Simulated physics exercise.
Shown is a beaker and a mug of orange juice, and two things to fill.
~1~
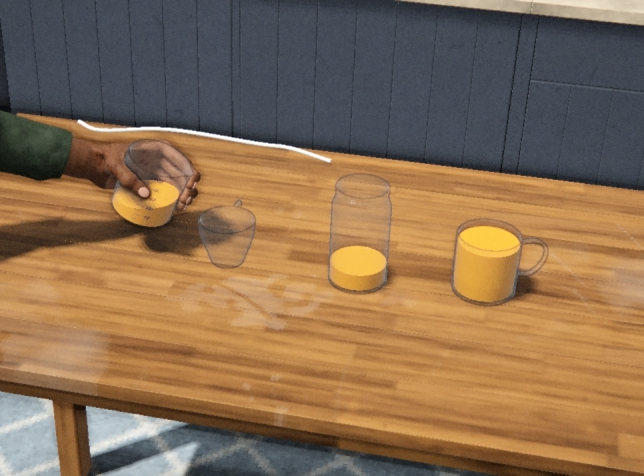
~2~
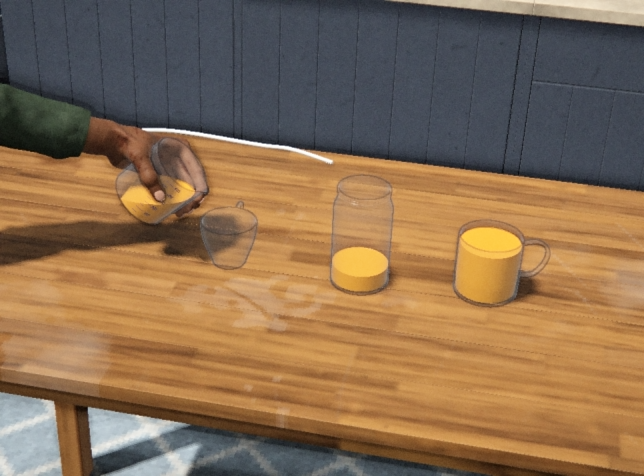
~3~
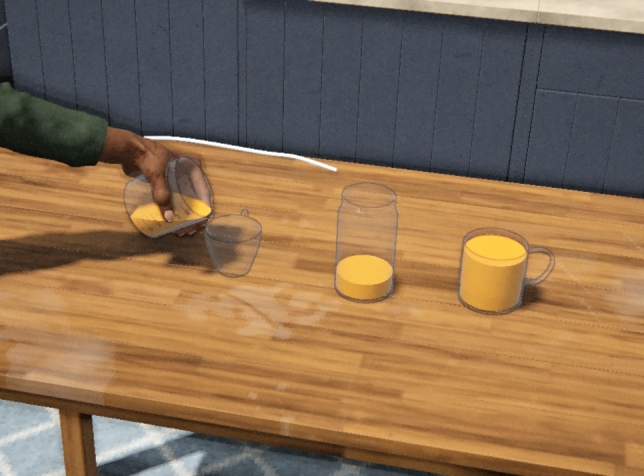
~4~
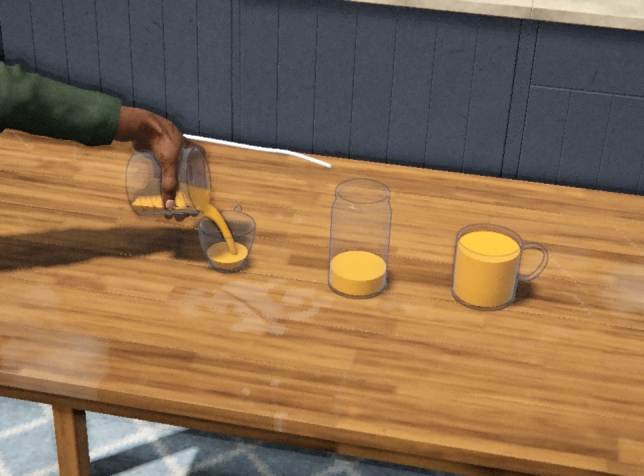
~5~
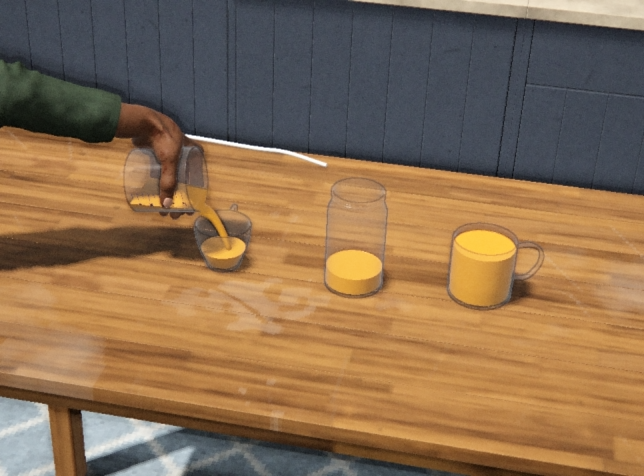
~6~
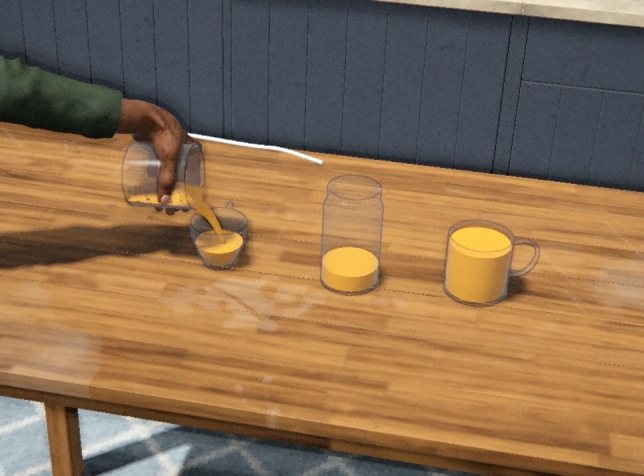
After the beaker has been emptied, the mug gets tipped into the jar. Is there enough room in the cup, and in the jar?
Room check - the cup: Yes, enough room; the jar: Yes, enough room.
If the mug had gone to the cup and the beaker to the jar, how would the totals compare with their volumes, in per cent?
Estimate: 180 in a hundred, then 40 in a hundred.
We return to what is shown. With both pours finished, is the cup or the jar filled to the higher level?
It ends up higher in the right one.
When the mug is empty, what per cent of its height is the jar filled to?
Roughly 70 per cent of the height.
Soon after, the cup is about two thirds full.
Later, the cup is about three quarters full.
In the end, the cup is about three quarters full; the jar is about three quarters full.
